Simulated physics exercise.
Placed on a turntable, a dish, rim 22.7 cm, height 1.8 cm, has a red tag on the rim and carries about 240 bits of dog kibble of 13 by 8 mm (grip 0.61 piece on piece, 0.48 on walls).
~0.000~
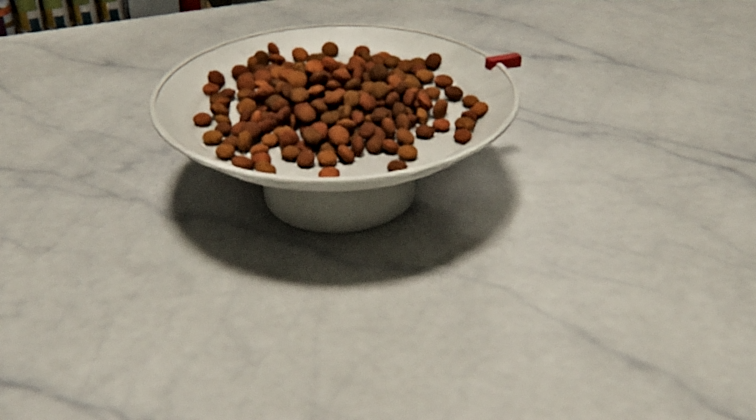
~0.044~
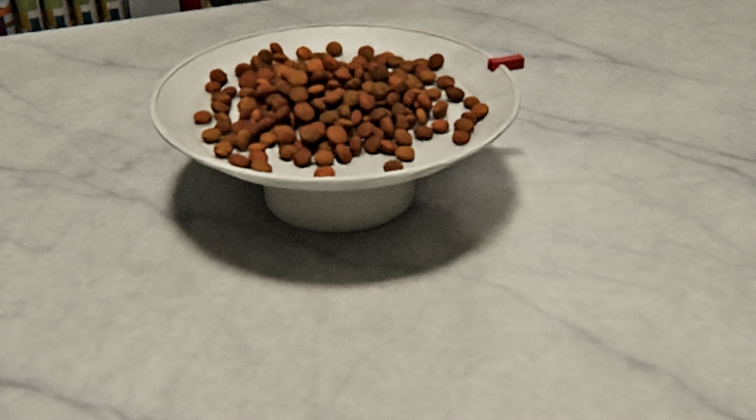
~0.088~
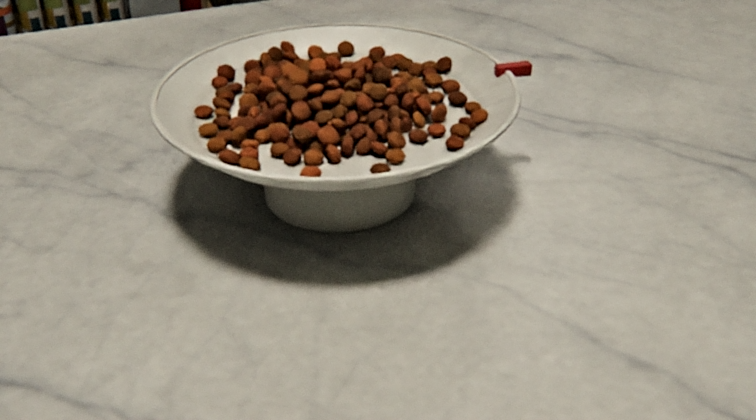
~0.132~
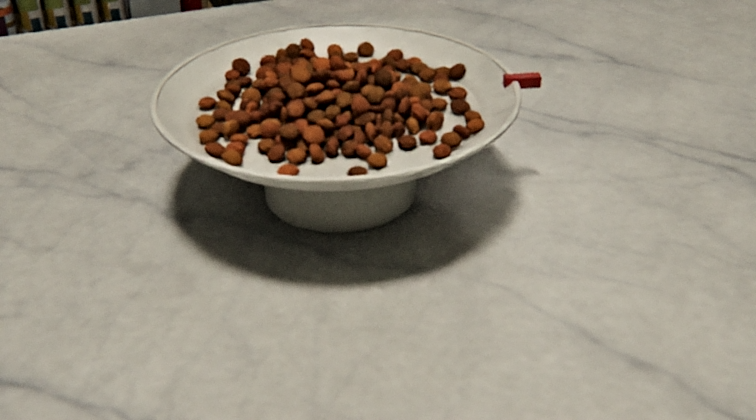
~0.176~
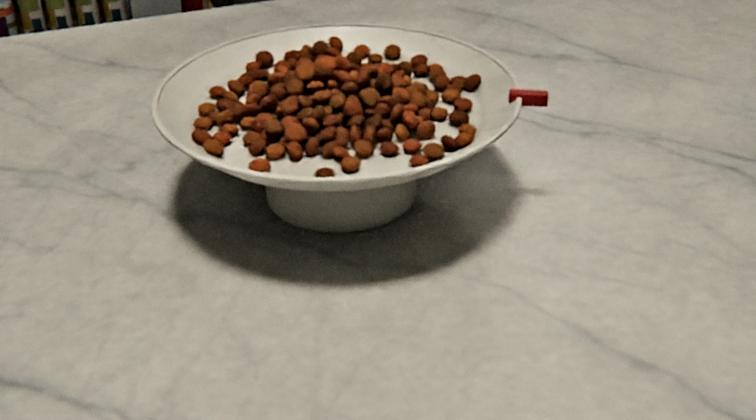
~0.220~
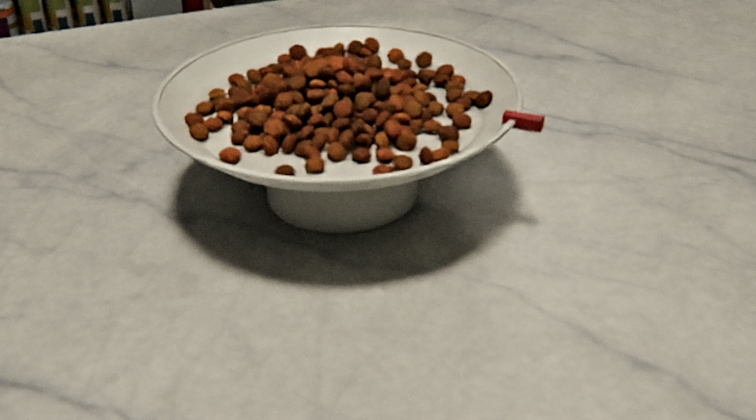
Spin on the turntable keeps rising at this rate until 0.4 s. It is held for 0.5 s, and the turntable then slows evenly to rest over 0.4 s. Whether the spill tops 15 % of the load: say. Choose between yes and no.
I choose yes.
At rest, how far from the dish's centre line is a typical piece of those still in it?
Value: About 9.0 centimetres.
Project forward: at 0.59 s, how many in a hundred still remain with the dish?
Something like 90 per cent is still there.
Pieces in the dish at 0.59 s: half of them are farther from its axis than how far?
Around 9.0 centimetres.
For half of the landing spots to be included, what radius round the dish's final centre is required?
It comes to around 22 cm.
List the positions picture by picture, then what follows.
Dish at (339, 180); turned 0 degrees, tag at (503, 59); top of the load at (383, 57), in the first frame.
Dish at (340, 180); turned 2 degrees, tag at (506, 61); top of the load at (387, 57), in the second frame.
Dish at (340, 180); turned 7 degrees, tag at (513, 67); top of the load at (275, 56), in the third frame.
Dish at (340, 180); turned 16 degrees, tag at (522, 78); top of the load at (308, 55), in the fourth frame.
Dish at (341, 180); turned 28 degrees, tag at (528, 95); top of the load at (307, 53), in the fifth frame.
Dish at (342, 181); turned 43 degrees, tag at (523, 118); top of the load at (328, 53). It now spins about 1.1 times a second, in the sixth frame.
Then, at 0.59 s, dish 90 %, in the air 10 %; middle of the pieces not yet landed near (330, 101).
After 0.90 s, fallen behind where it stops 10 %, fallen in front of where it stops 10 %, dish 40 %, fallen left of where it stops 15 %, fallen right of where it stops 10 %, in the air 10 %; middle of the pieces not yet landed near (349, 99).
After 1.18 s, fallen behind where it stops 20 %, fallen in front of where it stops 15 %, dish 35 %, fallen left of where it stops 20 %, fallen right of where it stops 15 %; middle of the pieces not yet landed near (317, 104).
After 1.45 s, fallen behind where it stops 20 %, fallen in front of where it stops 15 %, dish 35 %, fallen left of where it stops 20 %, fallen right of where it stops 15 %; middle of the pieces not yet landed near (316, 105).
By 1.9 s all is still; fallen behind where it stops 20 %, fallen in front of where it stops 15 %, dish 35 %, fallen left of where it stops 20 %, fallen right of where it stops 15 %.
